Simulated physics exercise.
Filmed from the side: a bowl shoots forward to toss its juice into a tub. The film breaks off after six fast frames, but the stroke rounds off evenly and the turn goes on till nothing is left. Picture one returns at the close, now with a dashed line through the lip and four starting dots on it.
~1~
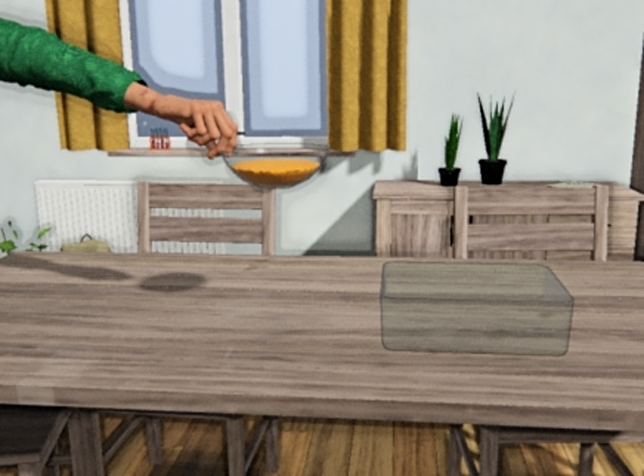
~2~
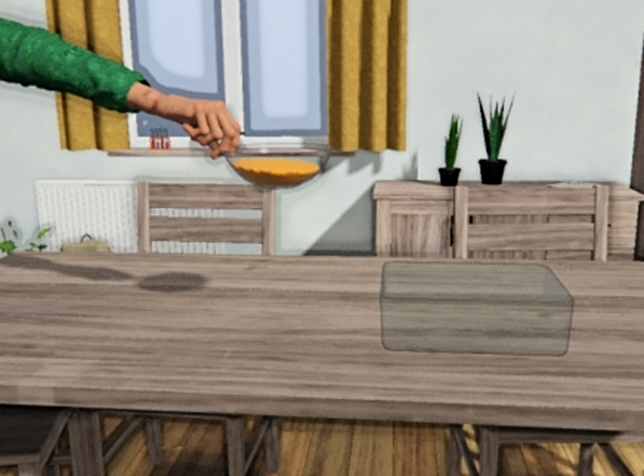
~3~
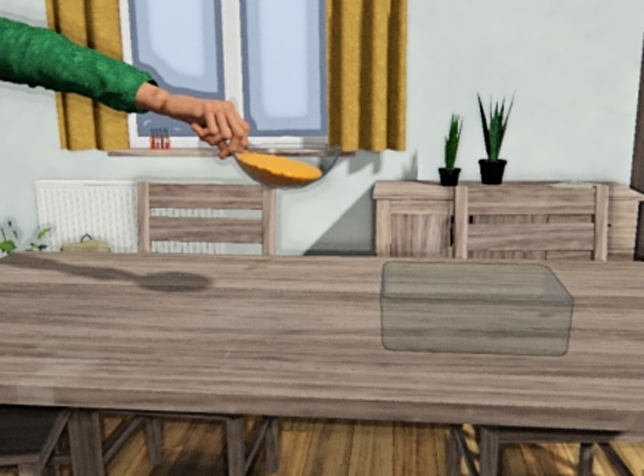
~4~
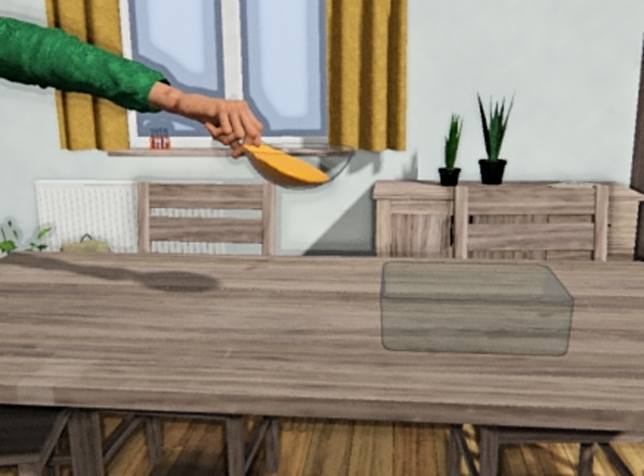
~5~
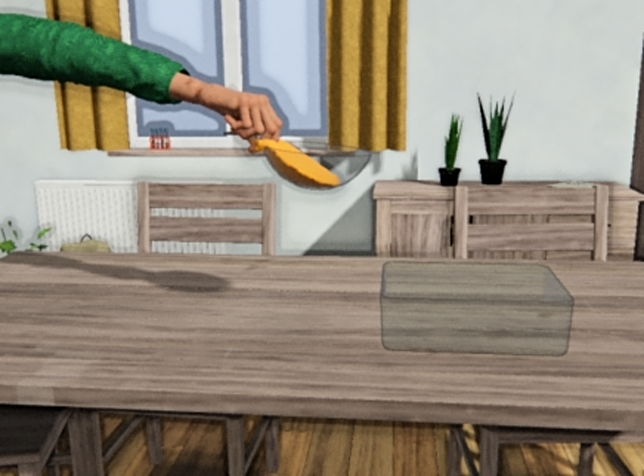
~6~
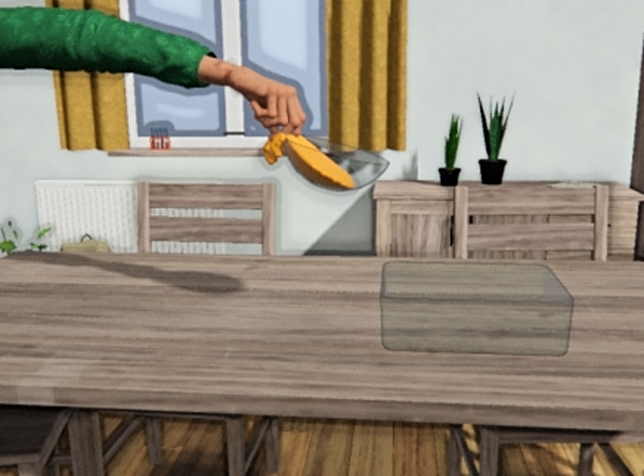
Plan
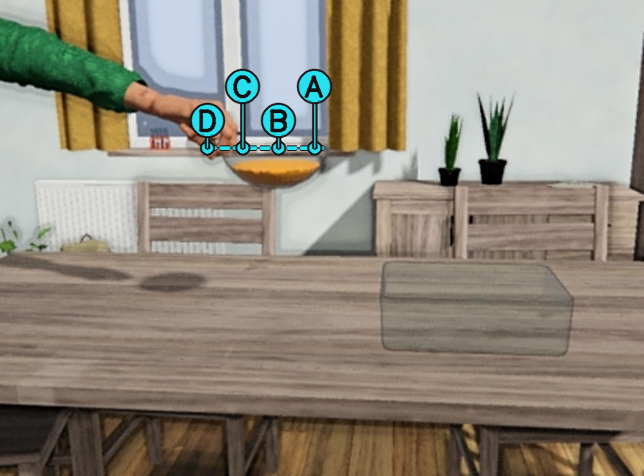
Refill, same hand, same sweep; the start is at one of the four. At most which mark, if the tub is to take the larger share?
Use spot C.
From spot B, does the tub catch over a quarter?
Yes, it does.
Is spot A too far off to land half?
No, that is safe.
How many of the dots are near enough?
Three.
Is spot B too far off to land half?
No.
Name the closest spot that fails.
That would be D.
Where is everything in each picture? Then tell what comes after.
In the first frame, upright, lip at (328, 148); tub from (382, 349) to (567, 355); nothing has left yet.
In the second frame, upright, lip at (331, 148); nothing has left yet.
In the third frame, upright, lip at (339, 148); nothing has left yet.
In the fourth frame, upright, lip at (353, 148); juice is over the rim, down to (255, 147).
In the fifth frame, tipped about 5°, lip at (370, 153); juice is over the rim, down to (262, 149).
In the sixth frame, tipped about 15°, lip at (388, 162); juice is over the rim, down to (273, 162).
On the marked copy, A at (314, 148); B at (278, 148); C at (242, 148); D at (207, 148).
Choosing A, about 85 % lands in the tub, 11 % falls short and 3 % goes beside or beyond.
Choosing B, about 76 % lands in the tub, 10 % falls short and 15 % goes beside or beyond.
Choosing C, about 67 % lands in the tub, 24 % falls short and 8 % goes beside or beyond.
Choosing D, about 37 % lands in the tub, 58 % falls short and 5 % goes beside or beyond.
